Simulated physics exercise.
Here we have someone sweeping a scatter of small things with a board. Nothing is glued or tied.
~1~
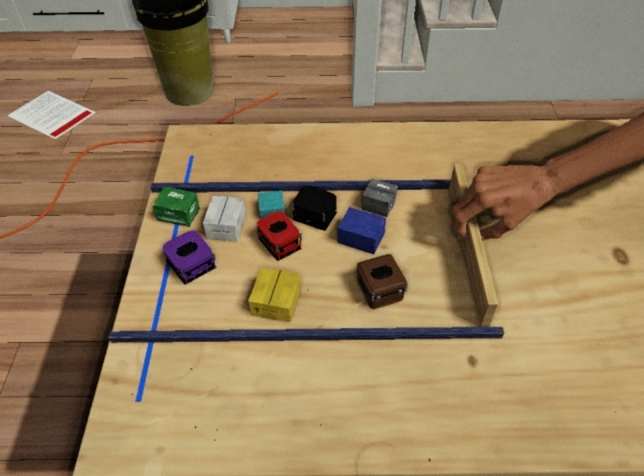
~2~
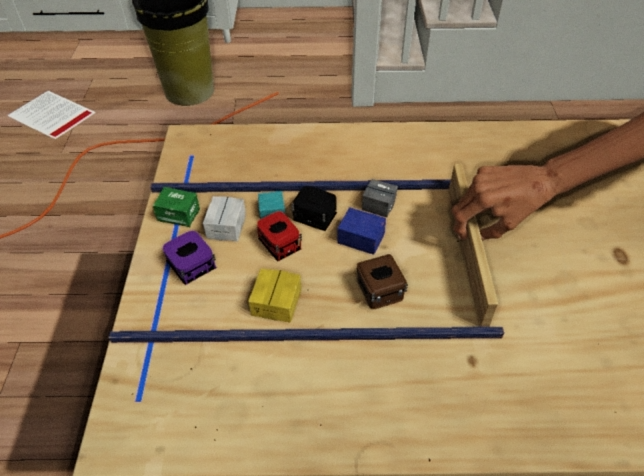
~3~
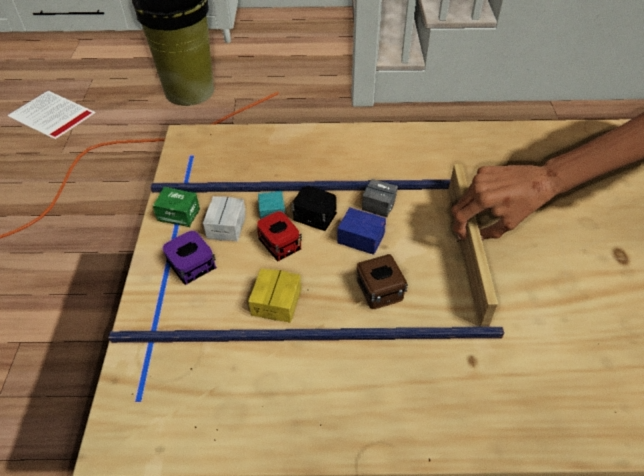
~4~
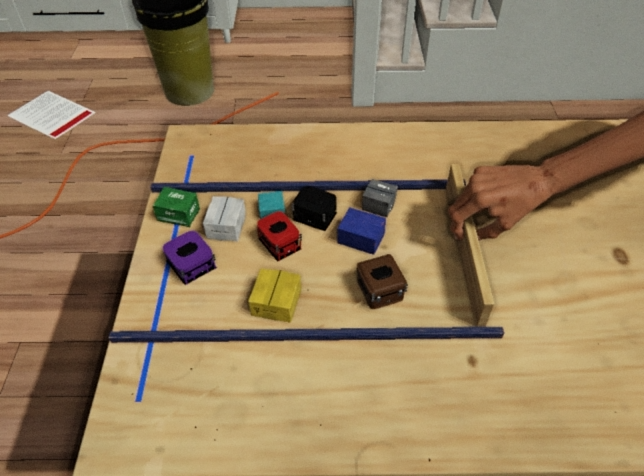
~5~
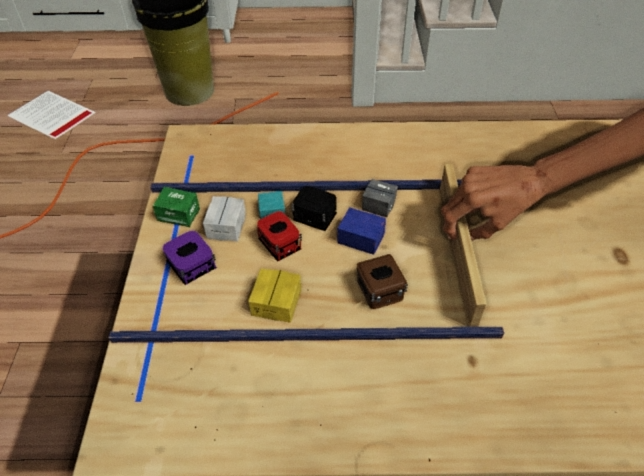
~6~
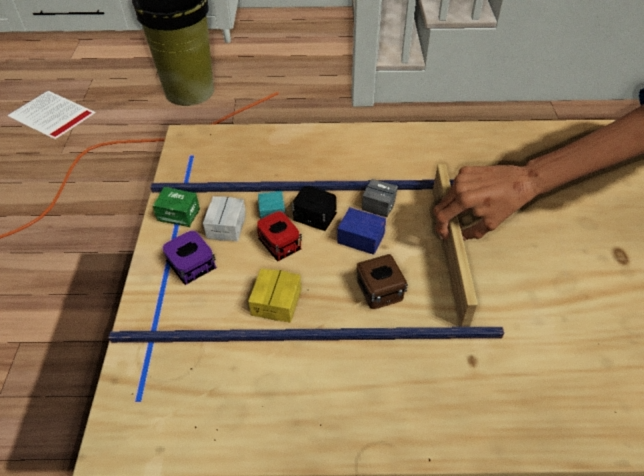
A hand holding a wooden board upright, then sliding it slightly left toward scattered colourful boxes lying still between two dark rails.
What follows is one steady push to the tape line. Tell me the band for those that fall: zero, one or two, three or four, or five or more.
Here the number that fall off is five or more.
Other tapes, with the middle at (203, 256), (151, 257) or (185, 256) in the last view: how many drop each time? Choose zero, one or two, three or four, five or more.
Taking them in turn, three to four; at least five; five or more.
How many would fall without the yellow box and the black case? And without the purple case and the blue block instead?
Fallen: 5, and 5 in the other try.
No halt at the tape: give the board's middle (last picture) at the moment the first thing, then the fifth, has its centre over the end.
About (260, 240), then (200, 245).
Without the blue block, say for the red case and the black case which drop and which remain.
The red case holds on, the black case comes down.
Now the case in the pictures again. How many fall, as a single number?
In all, 7 of them.
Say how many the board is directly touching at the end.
The number is 3.
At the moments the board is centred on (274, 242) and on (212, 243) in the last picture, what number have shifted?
First 10, then 10.
Soon after, none off yet; green box at rest near (177, 207); purple case at rest near (189, 257); white box at rest near (225, 219).
At rest, the number that fall off is five or more; fallen, black case, yellow box, red case, turquoise block, white box, purple case and green box.
